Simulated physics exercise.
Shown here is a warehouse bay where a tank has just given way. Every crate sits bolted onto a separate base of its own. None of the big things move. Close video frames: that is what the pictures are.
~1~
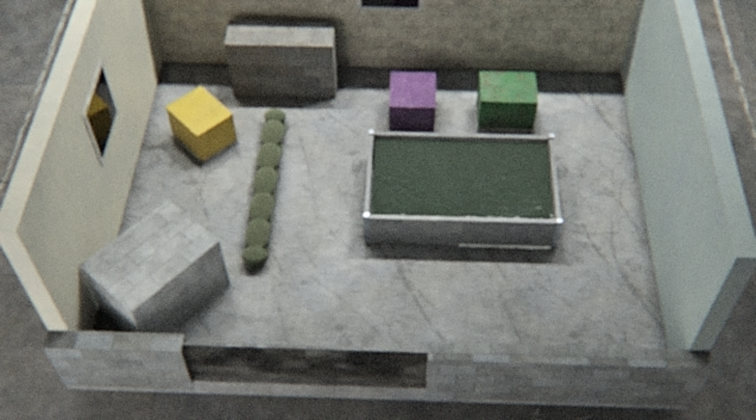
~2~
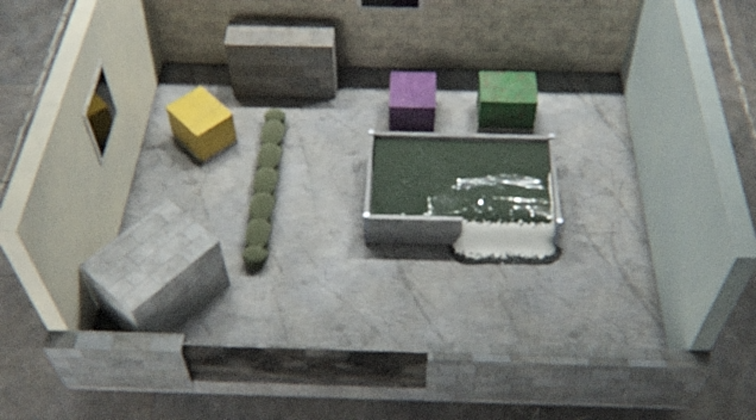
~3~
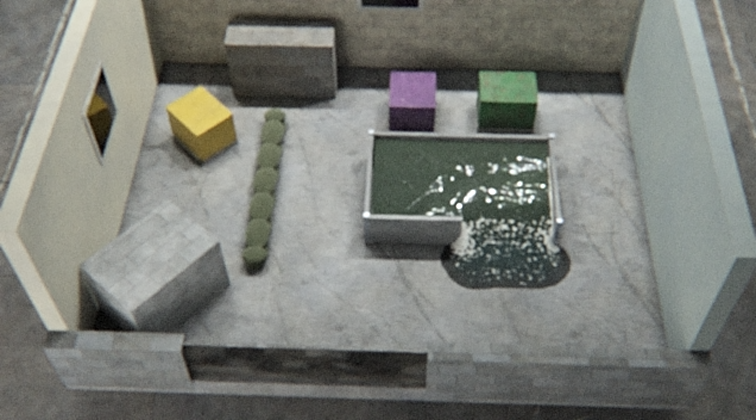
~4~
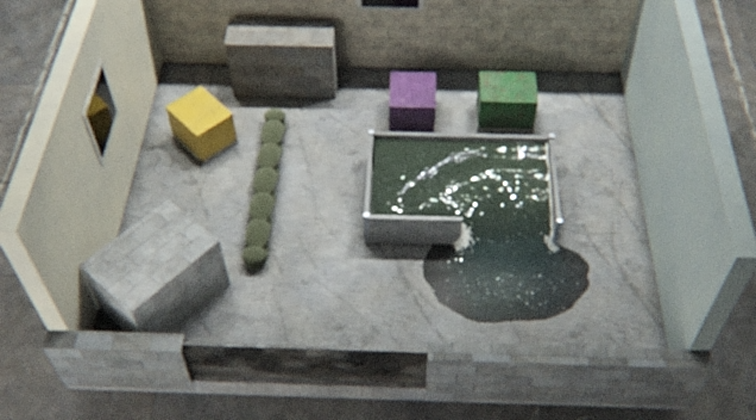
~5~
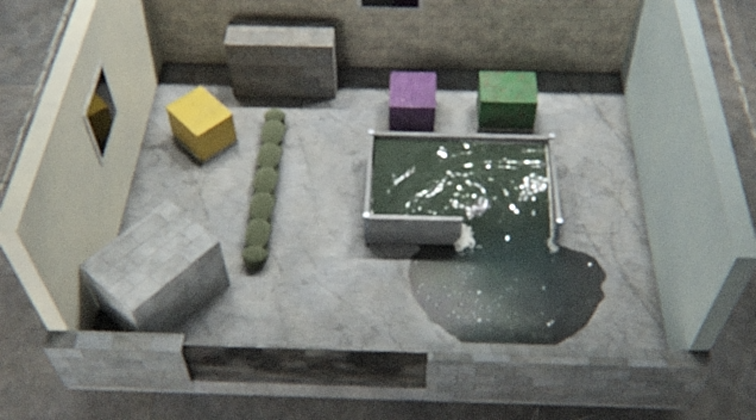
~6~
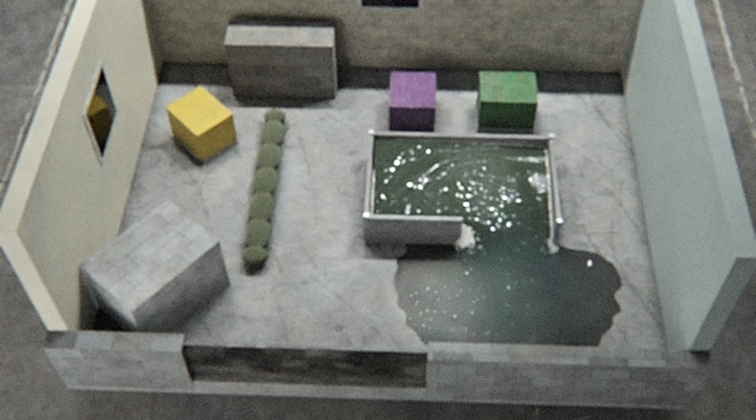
A rectangular tank in a warehouse bay giving way at its front right, dark green water pouring out and spreading across the grey floor.
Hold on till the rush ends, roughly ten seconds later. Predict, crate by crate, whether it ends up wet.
Result: Looks like the yellow crate is out of reach of the water, looks like the green crate is out of reach of the water, looks like the purple crate is within reach of the water.
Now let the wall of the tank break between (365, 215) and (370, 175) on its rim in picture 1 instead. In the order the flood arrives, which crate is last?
It's the one in green.
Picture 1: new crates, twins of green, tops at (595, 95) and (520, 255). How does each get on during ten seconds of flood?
First is never reached; second is reached.
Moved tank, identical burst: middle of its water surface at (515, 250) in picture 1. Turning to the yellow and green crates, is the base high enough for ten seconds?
Well, the yellow crate holds out, and the green crate holds out too.
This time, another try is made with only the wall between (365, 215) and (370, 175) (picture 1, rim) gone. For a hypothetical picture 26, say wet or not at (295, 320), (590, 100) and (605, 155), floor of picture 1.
Drenched; spared; spared.
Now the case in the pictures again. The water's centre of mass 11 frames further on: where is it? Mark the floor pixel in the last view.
I'd place it roughly at (492, 257).
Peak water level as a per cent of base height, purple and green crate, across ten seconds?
Around 150 in a hundred for the first and 50 in a hundred for the second.
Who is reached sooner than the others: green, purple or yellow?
Answer: That's the green-painted one.
A moment on, water covers 15 % of the floor; the yellow crate not reached, the green crate not reached, the purple crate not reached.
Next, water covers 20 % of the floor; the yellow crate not reached, the green crate not reached, the purple crate not reached.
Then, water covers 45 % of the floor; the yellow crate not reached, the green crate not reached, the purple crate not reached.
Later, water covers 70 % of the floor; the yellow crate water round its plinth, the green crate water round its plinth, the purple crate water round its plinth.
In the end, water covers 90 % of the floor; the yellow crate stayed above the water, the green crate stayed above the water, the purple crate was topped.
